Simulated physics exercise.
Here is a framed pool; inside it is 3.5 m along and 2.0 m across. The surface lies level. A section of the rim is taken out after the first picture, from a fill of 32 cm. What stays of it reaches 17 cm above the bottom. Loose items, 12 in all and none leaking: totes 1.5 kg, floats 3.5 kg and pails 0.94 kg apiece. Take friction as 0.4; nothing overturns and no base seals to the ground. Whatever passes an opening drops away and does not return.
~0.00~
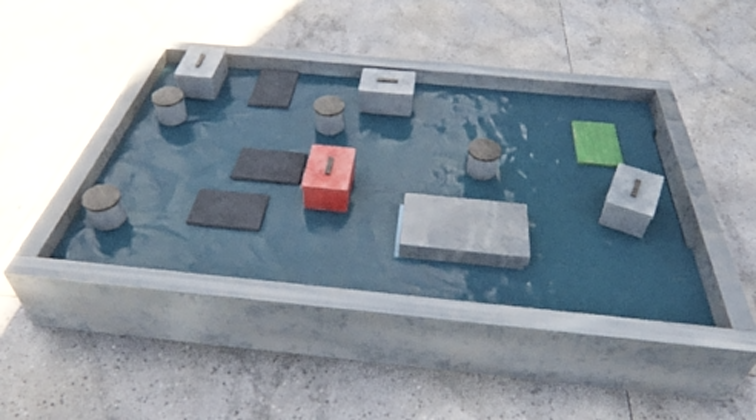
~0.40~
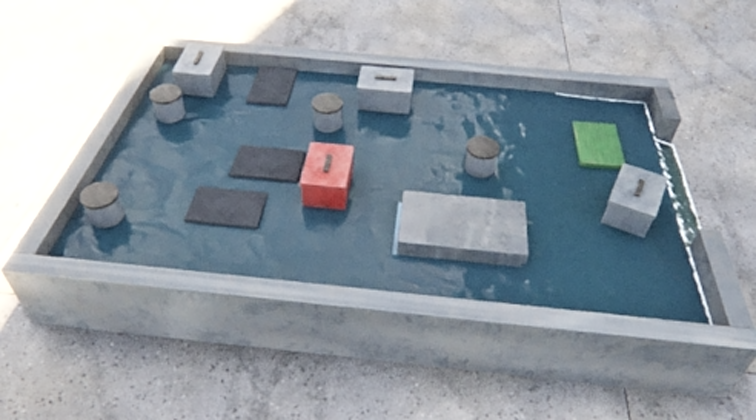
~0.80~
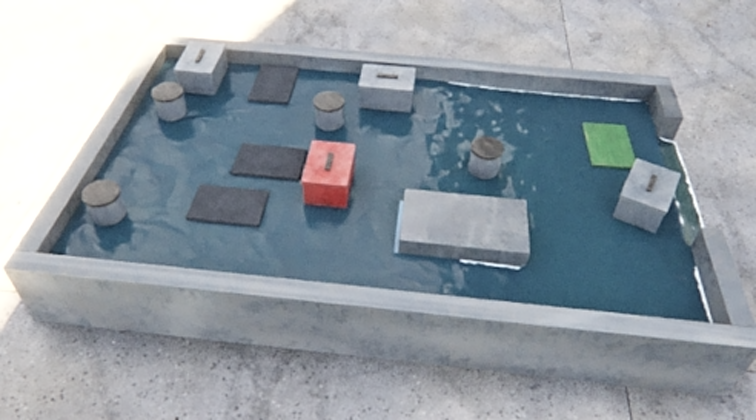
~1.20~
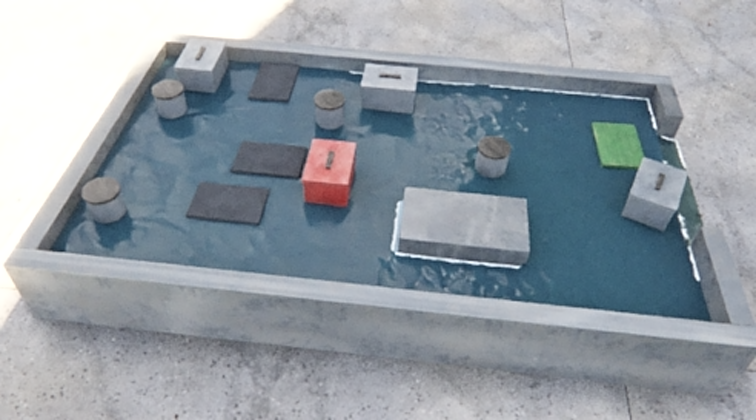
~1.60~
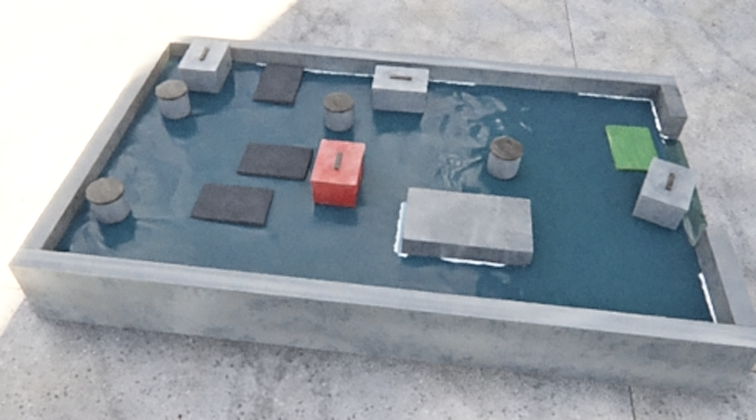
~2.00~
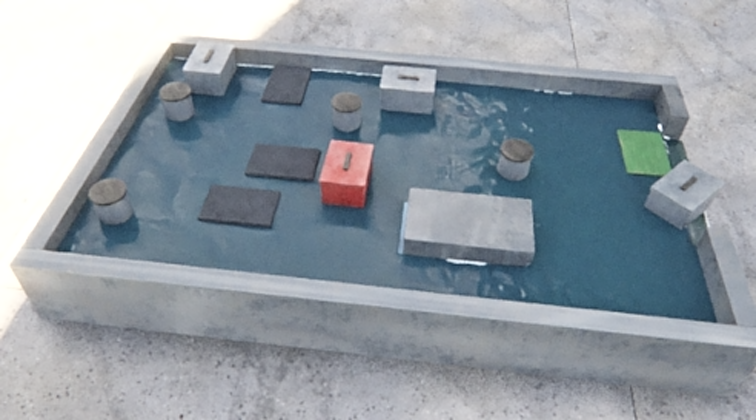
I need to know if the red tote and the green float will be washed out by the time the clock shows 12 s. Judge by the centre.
Red tote remains inside; green float leaves.
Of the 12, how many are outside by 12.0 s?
I count 2.
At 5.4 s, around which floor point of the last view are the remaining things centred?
Around (316, 175).
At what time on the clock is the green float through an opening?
At about 3.0 s.
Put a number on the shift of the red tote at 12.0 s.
Roughly 60 cm.
After 2.8 s the red tote is near (361, 162), 0.2 m from its start, afloat; the green float is near (670, 159), 0.4 m from its start, afloat; 1 of 12 are out; 11 afloat.
After 5.4 s the red tote is near (371, 161), 0.2 m from its start, afloat; the green float has gone out; 2 of 12 are out; 10 afloat.
After 8.0 s the red tote is near (402, 158), 0.4 m from its start, afloat; the green float has gone out; 2 of 12 are out; 10 afloat.
After 12.0 s the red tote is near (434, 153), 0.6 m from its start, afloat; the green float has gone out; 2 of 12 are out; 10 afloat.
